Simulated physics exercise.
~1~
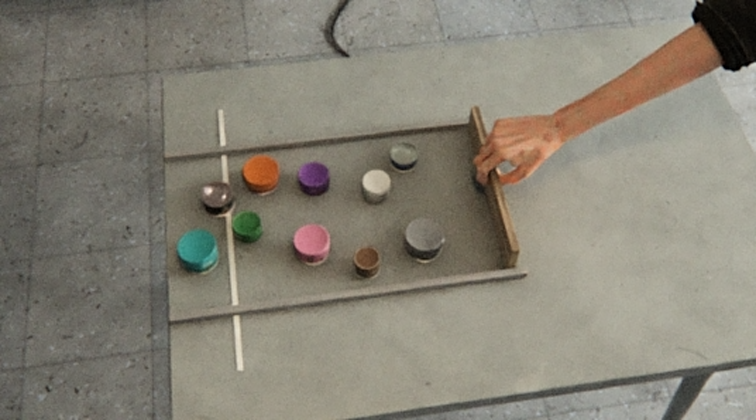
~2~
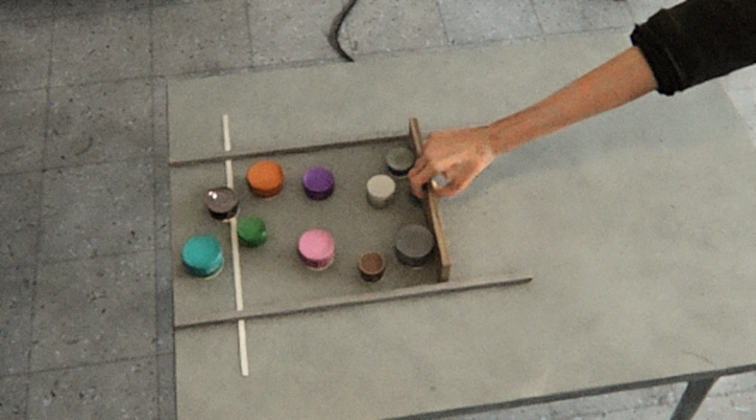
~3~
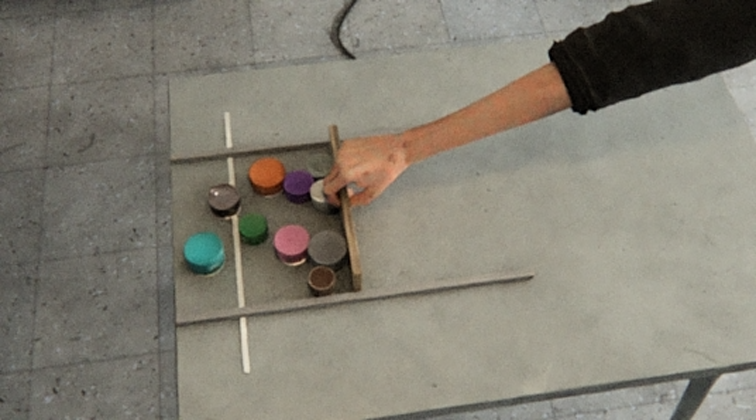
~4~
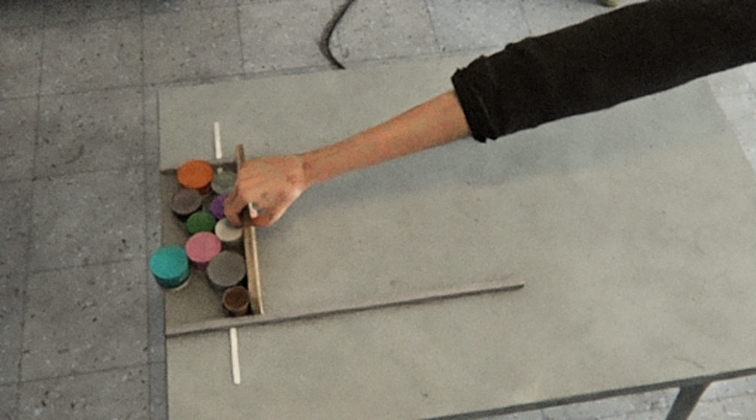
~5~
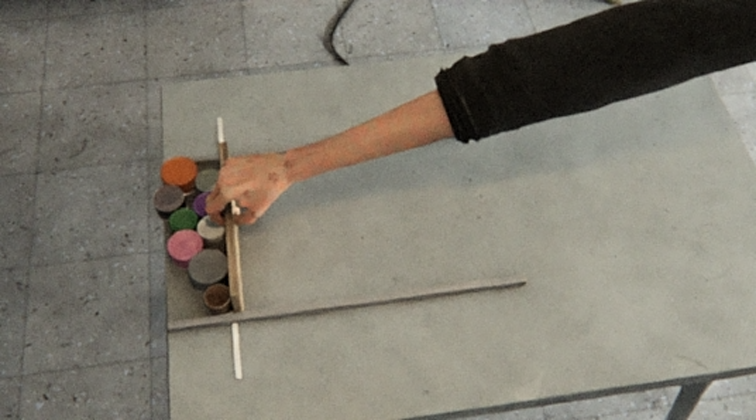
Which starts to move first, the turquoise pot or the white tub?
The white tub starts to move first, carried left as the board advances. The turquoise pot stays where it is until later, when the bunched-up pots shift toward the table's edge.
